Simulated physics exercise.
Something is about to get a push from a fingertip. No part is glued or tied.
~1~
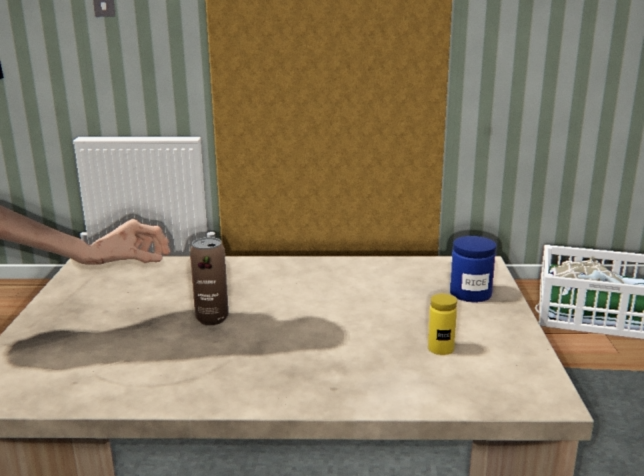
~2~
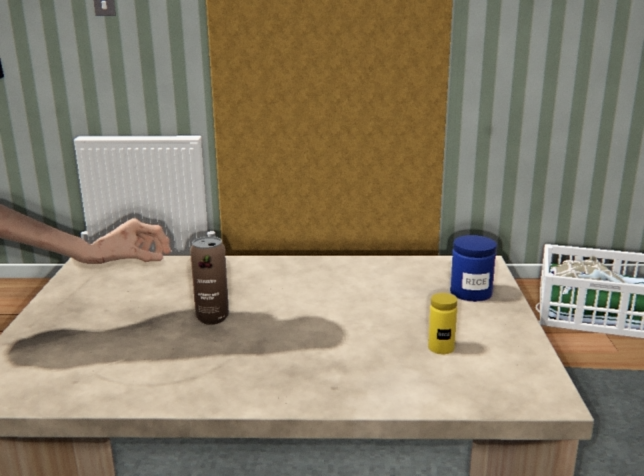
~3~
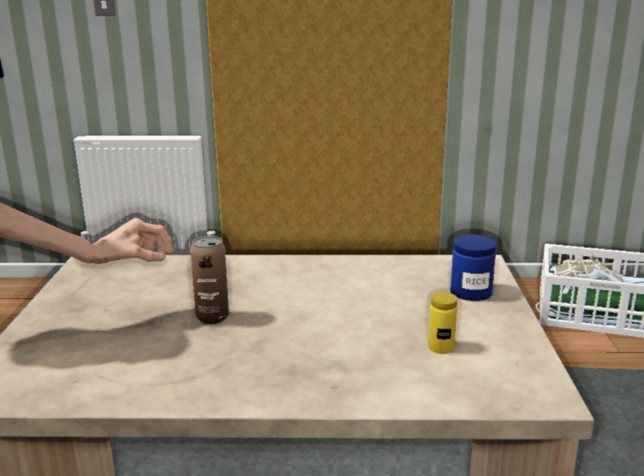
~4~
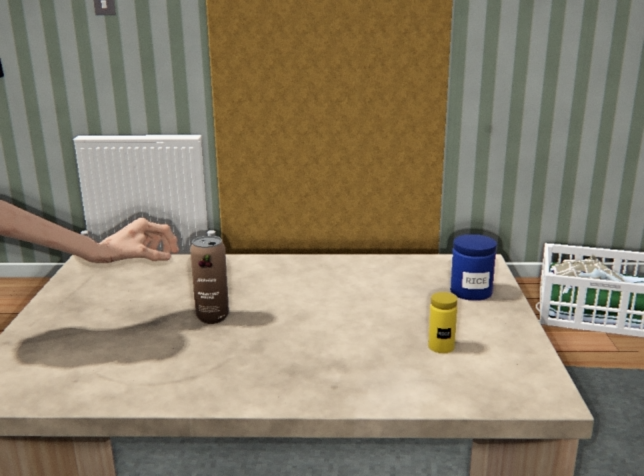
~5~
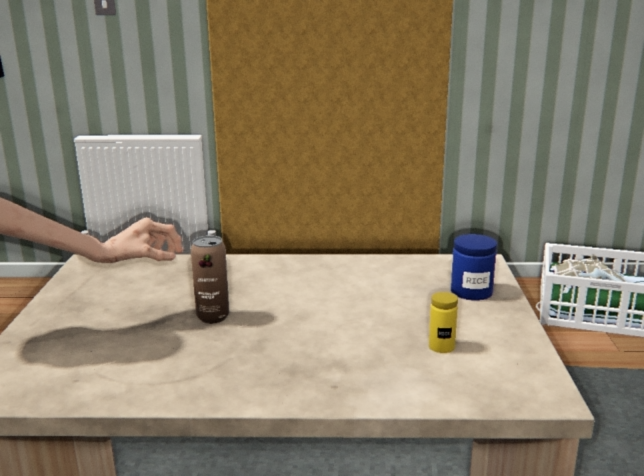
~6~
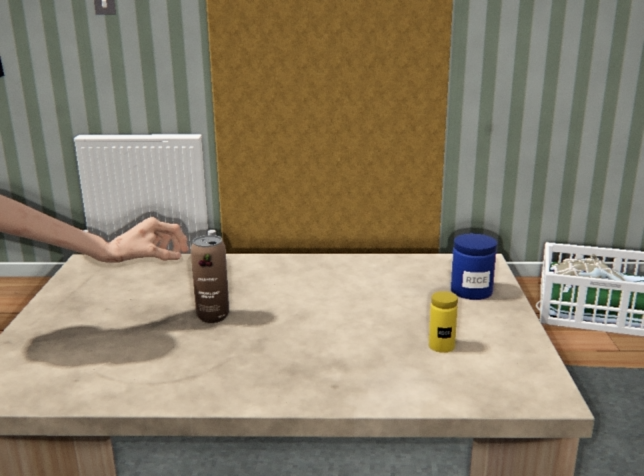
In a room with striped walls, a brown can, a yellow container and a blue jar stay still on a table, while a hand at the left shifts its fingers and edges slightly right toward the can.
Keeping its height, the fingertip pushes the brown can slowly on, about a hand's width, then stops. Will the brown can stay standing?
I expect it to lurch over.
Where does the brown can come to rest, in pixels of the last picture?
Near pixel (274, 302).
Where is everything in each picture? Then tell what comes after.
The first frame shows brown can (210, 282).
The second frame shows brown can (210, 281).
The third frame shows brown can (210, 281).
The fourth frame shows brown can (210, 280).
The fifth frame shows brown can (210, 280).
The sixth frame shows brown can (210, 280).
Then, 0.40 s on from there, brown can turned 17° from how it was put near (223, 277).
Then, 0.70 s on from there, brown can turned 43° from how it was put near (244, 280).
Then, 0.90 s on from there, brown can on its side near (274, 302).
In the end, toppled on the table, brown can. At the end, from the last picture's camera, brown can near (274, 302).
